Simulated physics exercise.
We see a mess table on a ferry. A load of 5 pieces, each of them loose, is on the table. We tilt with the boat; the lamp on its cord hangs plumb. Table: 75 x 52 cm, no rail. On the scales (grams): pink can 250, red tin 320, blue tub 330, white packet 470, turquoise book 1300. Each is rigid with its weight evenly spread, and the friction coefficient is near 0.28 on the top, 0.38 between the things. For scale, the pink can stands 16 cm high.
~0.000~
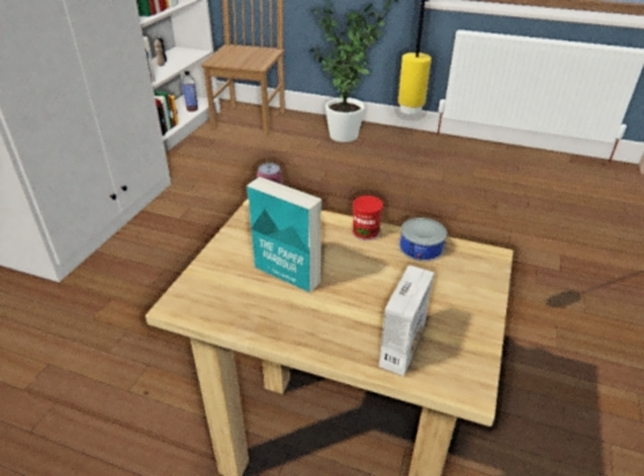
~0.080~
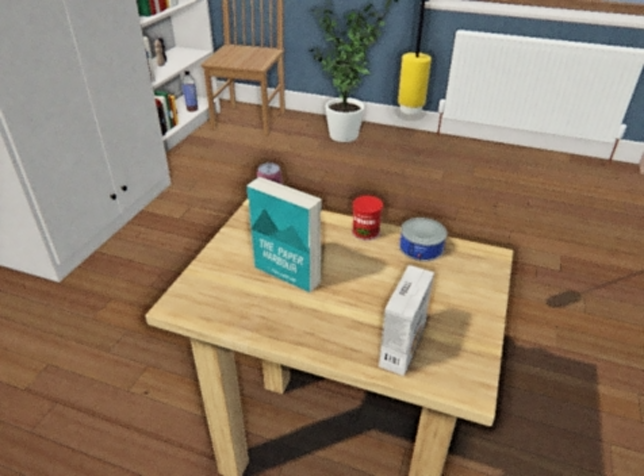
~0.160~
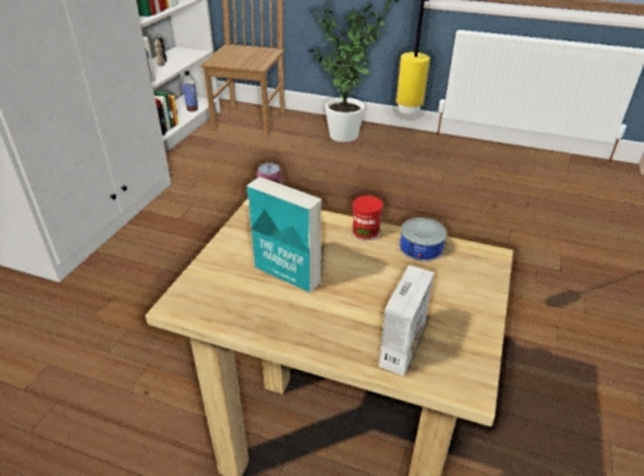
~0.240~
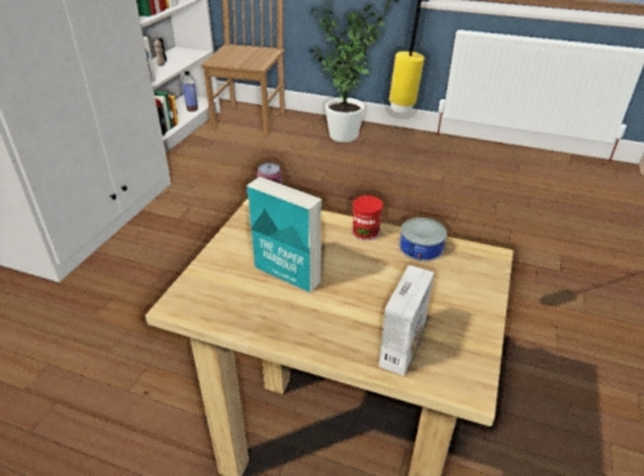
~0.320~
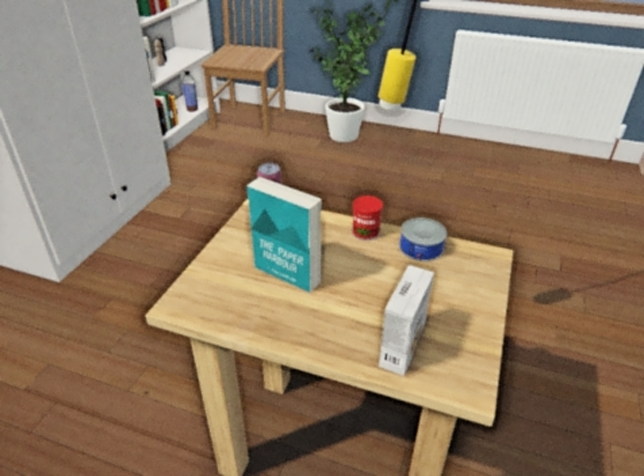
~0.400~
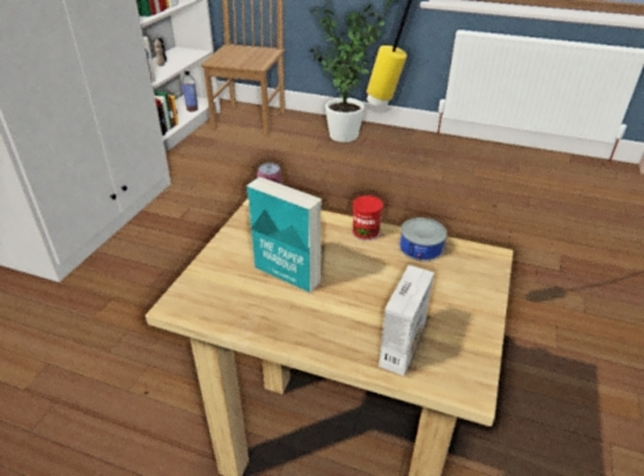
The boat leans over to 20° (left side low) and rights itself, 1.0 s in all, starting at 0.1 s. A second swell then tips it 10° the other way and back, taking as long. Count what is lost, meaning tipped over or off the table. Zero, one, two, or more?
Lost: Not one.
Around 0.70 s, floor tilted 18°, left side down; pink can shifted 2 cm near (265, 193); red tin shifted 2 cm near (361, 217); turquoise book shifted 2 cm.
Around 0.80 s, floor tilted 13°, left side down; pink can shifted 3 cm near (260, 192); red tin shifted 3 cm near (356, 216); white packet shifted 3 cm.
Around 0.90 s, floor tilted 7°, left side down; pink can shifted 4 cm near (257, 191); red tin shifted 4 cm near (352, 215); white packet shifted 5 cm.
Finally (2.6 s), all 5 still in place (within 5 cm). In the last view, pink can near (256, 191), red tin near (352, 215).
